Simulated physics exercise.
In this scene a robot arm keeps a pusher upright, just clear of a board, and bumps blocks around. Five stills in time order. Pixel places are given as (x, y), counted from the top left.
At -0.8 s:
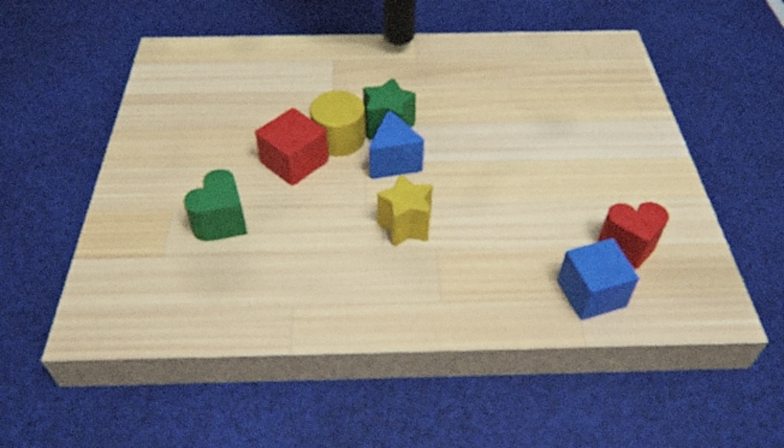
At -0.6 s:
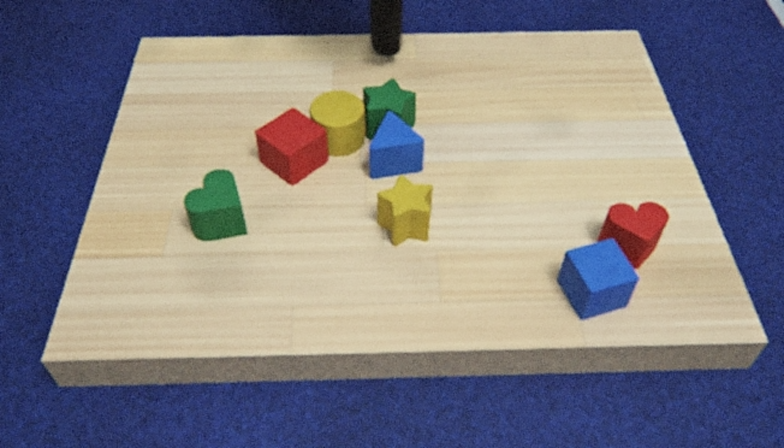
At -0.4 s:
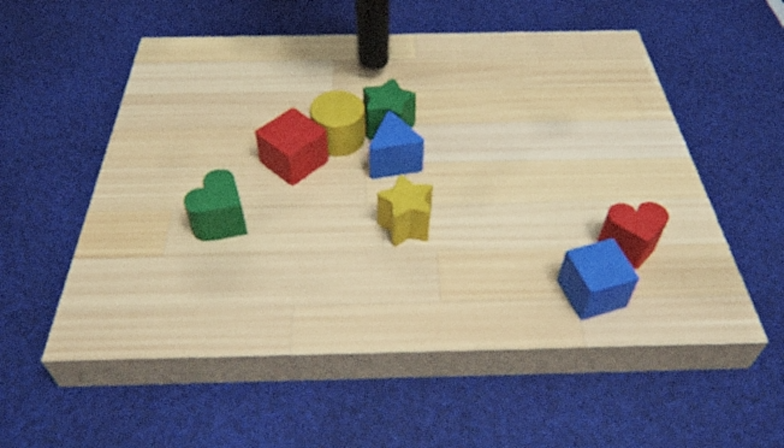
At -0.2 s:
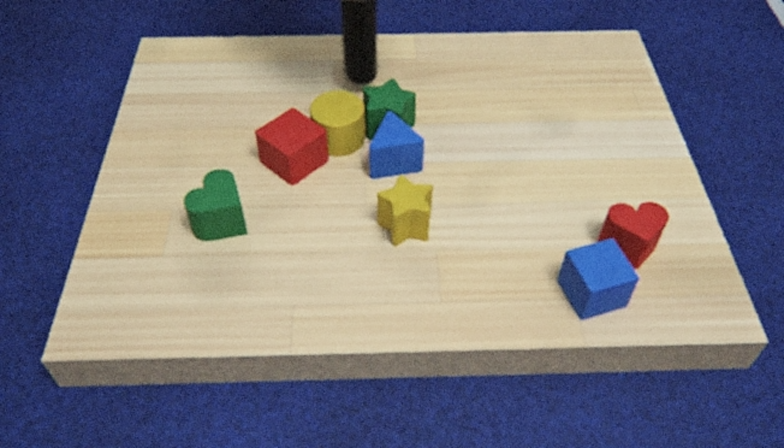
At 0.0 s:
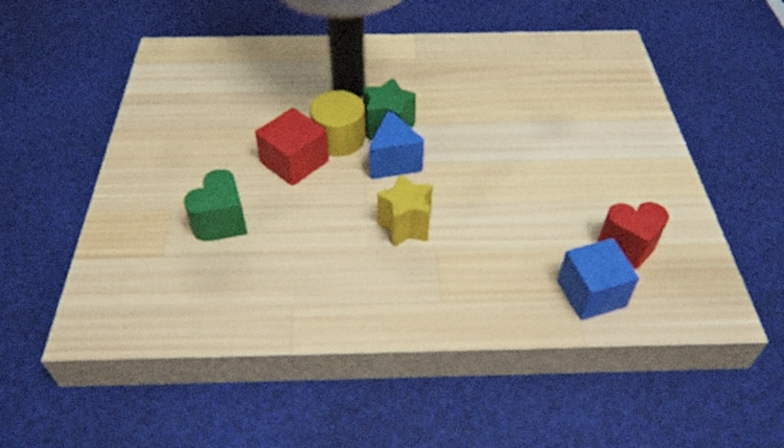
Black rod moving down and slightly left over a wooden board toward a yellow disc, while the coloured blocks stay still.
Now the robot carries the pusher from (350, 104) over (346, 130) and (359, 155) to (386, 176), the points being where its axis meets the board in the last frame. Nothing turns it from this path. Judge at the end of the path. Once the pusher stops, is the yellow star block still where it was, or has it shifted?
It is not moved.
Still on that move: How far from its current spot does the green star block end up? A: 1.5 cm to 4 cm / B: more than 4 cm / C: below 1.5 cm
My pick is C.
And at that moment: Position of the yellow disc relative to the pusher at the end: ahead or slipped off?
The pusher has moved past the yellow disc by the time the path ends.
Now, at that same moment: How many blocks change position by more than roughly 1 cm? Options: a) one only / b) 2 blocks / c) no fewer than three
Answer: C.
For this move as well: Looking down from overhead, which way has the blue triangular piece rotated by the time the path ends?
Rotation: Counter-clockwise.
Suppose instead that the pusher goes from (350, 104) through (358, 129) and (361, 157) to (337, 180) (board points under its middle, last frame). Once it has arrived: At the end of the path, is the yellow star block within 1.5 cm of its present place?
Final answer: Yes.
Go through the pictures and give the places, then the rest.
In the first picture, lower end of the pusher (399, 38), tops of blocks, red square piece (291, 130), yellow disc (337, 107), green star block (388, 95), blue triangular piece (394, 132), yellow star block (407, 195).
In the second picture, pusher (386, 49), blocks as before.
In the third picture, pusher (373, 62), blocks as before.
In the fourth picture, pusher (361, 76), blocks as before.
In the fifth picture, pusher (349, 93), red square piece (291, 130), yellow disc (337, 107), green star block (388, 95), blue triangular piece (394, 132), yellow star block (407, 195).
The first path, step by step. One third of the way, pusher (346, 118); red square piece (282, 140), turned 30° clockwise; yellow disc (336, 129).
Two thirds of the way, pusher (359, 144); red square piece (280, 141), turned 35° clockwise; yellow disc (339, 155).
At the end, pusher (386, 164); red square piece (280, 141), turned 35° clockwise; yellow disc (342, 163); green star block not moved; blue triangular piece (424, 144), turned 35° anticlockwise; yellow star block not moved.
